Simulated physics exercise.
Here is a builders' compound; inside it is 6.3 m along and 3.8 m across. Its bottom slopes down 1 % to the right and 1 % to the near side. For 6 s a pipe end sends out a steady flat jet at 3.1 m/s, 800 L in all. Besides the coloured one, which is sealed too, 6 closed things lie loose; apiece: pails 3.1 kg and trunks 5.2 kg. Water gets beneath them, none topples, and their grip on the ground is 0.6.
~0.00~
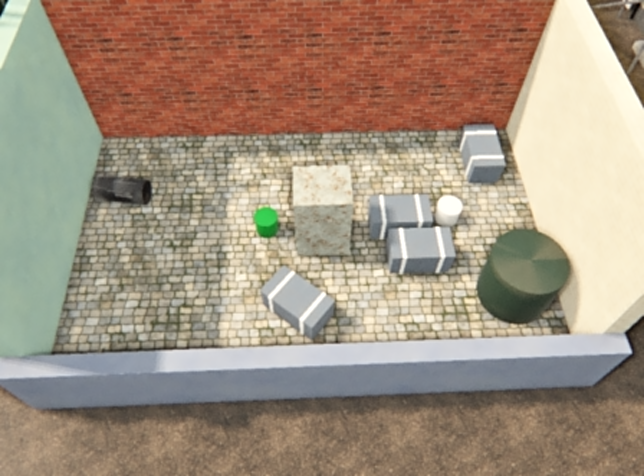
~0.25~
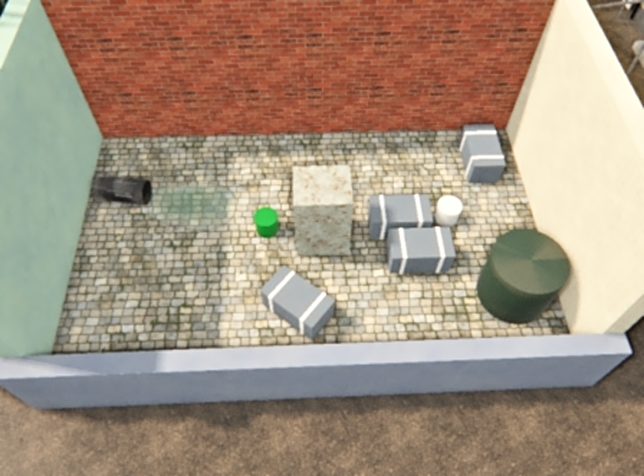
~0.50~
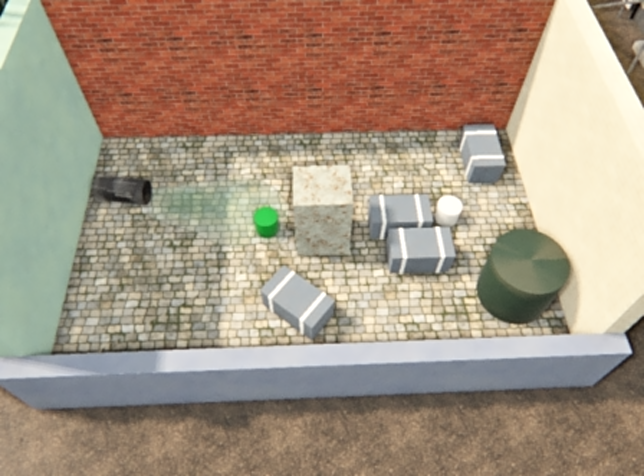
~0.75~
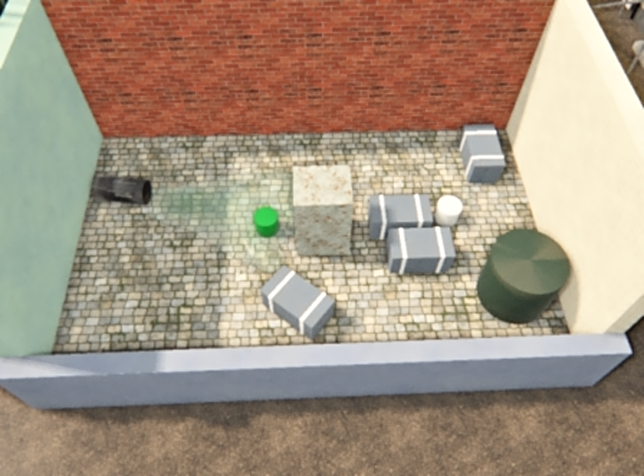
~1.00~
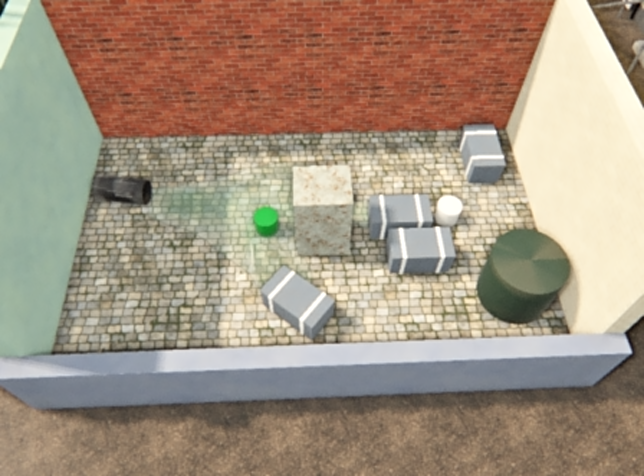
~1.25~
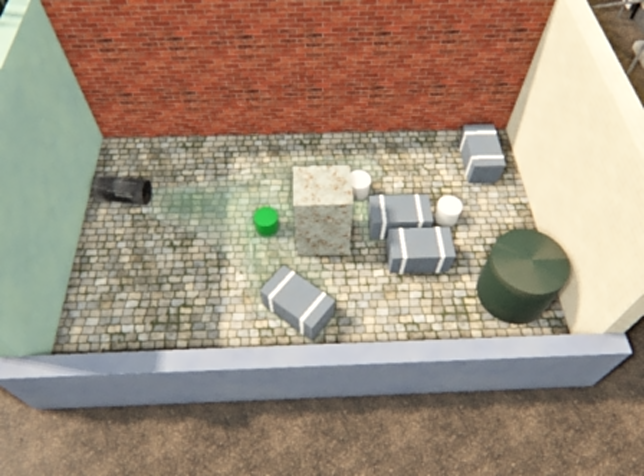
At the start, a green pail, a white pail and grey trunks sit on dry cobbles around a stone block. Water shoots from the dark pipe at left and spreads thinly rightward around the green pail, which stays put, then another white pail emerges from behind the block.
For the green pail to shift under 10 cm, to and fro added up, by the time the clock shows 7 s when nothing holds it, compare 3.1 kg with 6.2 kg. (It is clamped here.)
I expect that neither load is enough.
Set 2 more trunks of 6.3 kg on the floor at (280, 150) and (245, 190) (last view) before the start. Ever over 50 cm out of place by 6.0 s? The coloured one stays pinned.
In turn: Short of it, over.
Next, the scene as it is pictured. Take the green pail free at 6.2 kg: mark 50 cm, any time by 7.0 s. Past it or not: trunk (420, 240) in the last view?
Answer: Under.
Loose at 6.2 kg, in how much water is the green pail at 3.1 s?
Roughly 4 cm.
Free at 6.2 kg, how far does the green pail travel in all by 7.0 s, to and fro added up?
Some 150 cm in all.
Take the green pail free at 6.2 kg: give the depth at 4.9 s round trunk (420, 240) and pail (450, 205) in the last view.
About 1 and 4 cm.
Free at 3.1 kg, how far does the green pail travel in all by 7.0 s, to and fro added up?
About 200 cm.
After 1.8 s the green pail would be 104 cm from its start with 3.1 kg and 107 cm from its start with 6.2 kg; 4 cm of water round it then.
After 3.1 s the green pail would be 135 cm from its start with 3.1 kg and 142 cm from its start with 6.2 kg; 4 cm of water round it then.
After 4.9 s the green pail would be 141 cm from its start with 3.1 kg and 142 cm from its start with 6.2 kg; 6 cm of water round it then.
After 7.0 s the green pail would be 142 cm from its start with 3.1 kg and 142 cm from its start with 6.2 kg; 6 cm of water round it then.
